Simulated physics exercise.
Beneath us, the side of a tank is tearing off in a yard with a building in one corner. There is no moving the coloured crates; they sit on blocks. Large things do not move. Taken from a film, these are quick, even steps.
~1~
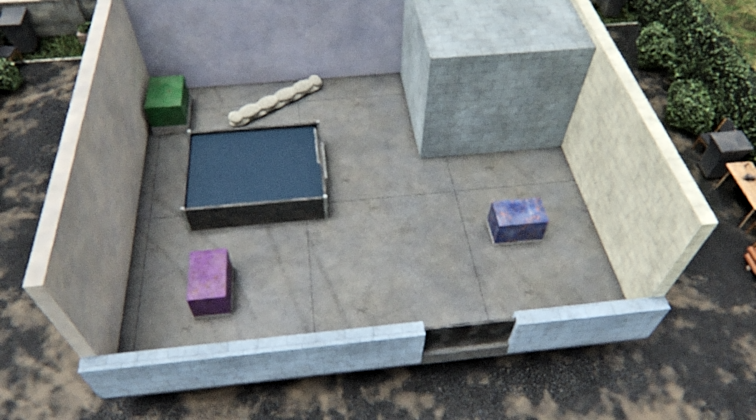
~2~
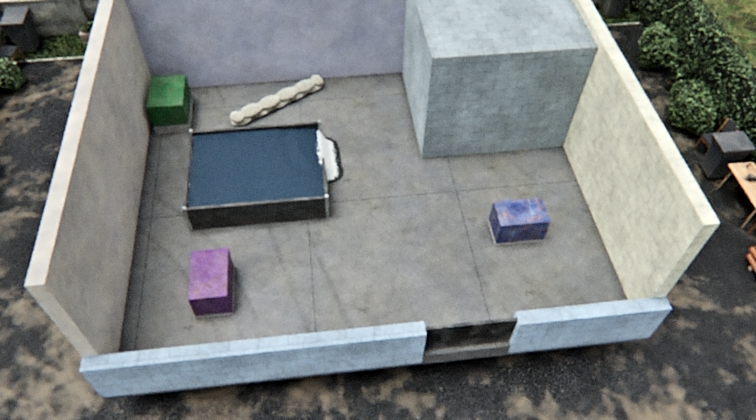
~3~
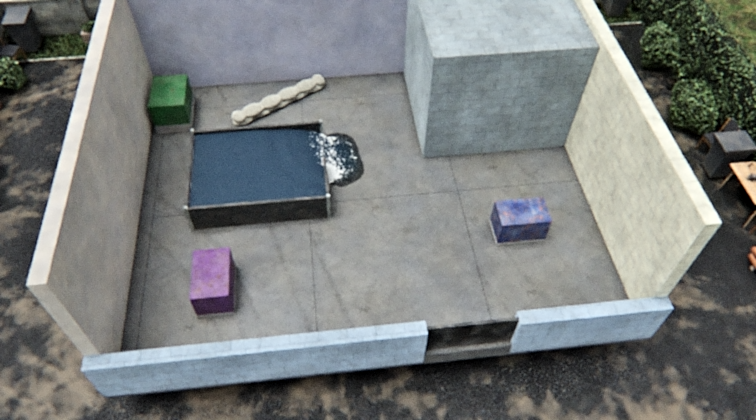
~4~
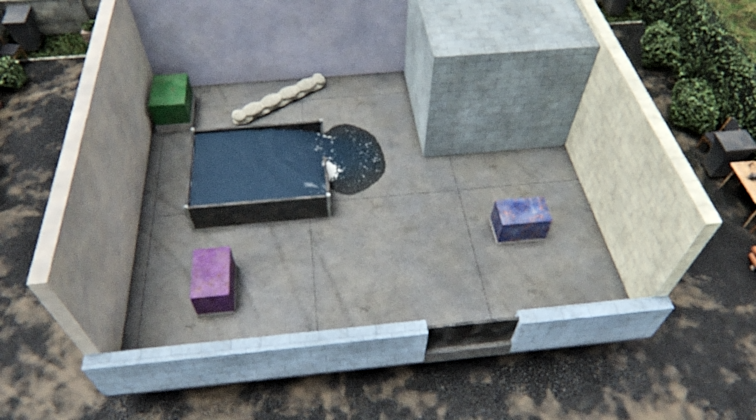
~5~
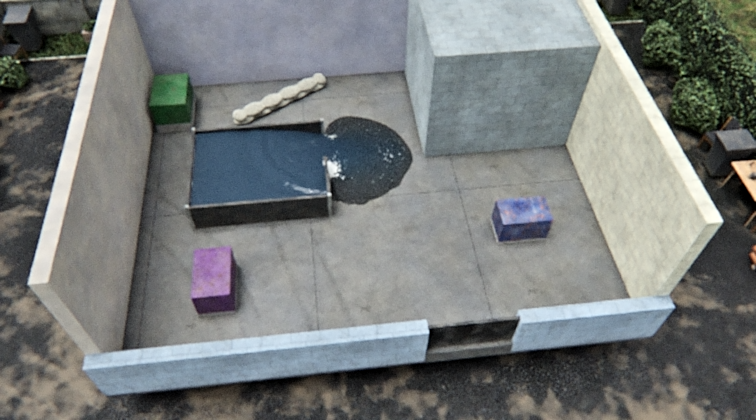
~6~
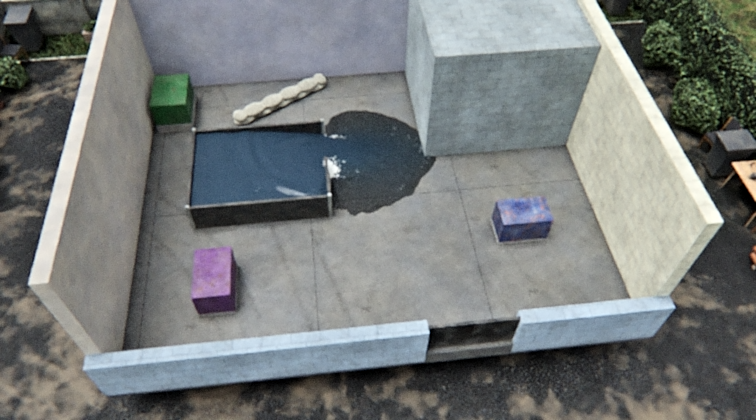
A dark, rectangular tank of blue water stands on the left of a grey walled yard, seen from high above, with a large pale block-like building in the back right corner. A green crate and a pale twisted object sit behind the tank, a purple crate in front and a blue-violet one to the right. The tank's right side tears open and water gushes out, spreading rightward in a widening dark pool to the building's near corner.
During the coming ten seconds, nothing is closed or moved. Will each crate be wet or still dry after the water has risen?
The purple crate is missed. The blue crate is caught. The green crate is missed.
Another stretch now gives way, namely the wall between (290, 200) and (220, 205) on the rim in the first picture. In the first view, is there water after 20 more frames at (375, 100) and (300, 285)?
I'd expect the first point to stay dry and the second point to be reached.
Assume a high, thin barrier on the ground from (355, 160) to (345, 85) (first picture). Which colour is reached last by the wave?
My answer: The purple one.
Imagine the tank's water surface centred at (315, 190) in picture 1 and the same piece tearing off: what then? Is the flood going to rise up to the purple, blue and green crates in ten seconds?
Going through them: Purple crate is overrun, blue crate is overrun, green crate is not reached.
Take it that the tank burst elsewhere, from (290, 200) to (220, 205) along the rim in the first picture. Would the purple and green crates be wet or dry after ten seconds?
One by one: The purple crate takes water; the green crate remains dry.
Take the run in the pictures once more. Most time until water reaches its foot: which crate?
The answer here is the purple one.
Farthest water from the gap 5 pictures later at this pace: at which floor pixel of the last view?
Best guess: Near (509, 170).
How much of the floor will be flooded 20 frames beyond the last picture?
It works out to about 40 in a hundred.
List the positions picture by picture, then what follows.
In the first frame, the water tank at (255, 166) is whole and still.
In the second frame, the front is at (335, 179), out from the gap at (321, 154).
In the third frame, water pours out at (322, 155) and has run to (359, 172).
In the fourth frame, water pours out at (323, 155) and has run to (380, 172).
In the fifth frame, the front is at (408, 161), out from the gap at (324, 154).
In the sixth frame, the front is at (430, 159), out from the gap at (324, 154).
A moment on, water covers 15 % of the floor; the purple crate not reached, the blue crate not reached, the green crate not reached.
Next, water covers 25 % of the floor; the purple crate not reached, the blue crate water round its plinth, the green crate not reached.
Then, water covers 40 % of the floor; the purple crate not reached, the blue crate water round its plinth, the green crate not reached.
Later, water covers 60 % of the floor; the purple crate not reached, the blue crate water round its plinth, the green crate water round its plinth.
In the end, water covers 90 % of the floor; the purple crate stayed above the water, the blue crate was topped, the green crate stayed above the water.
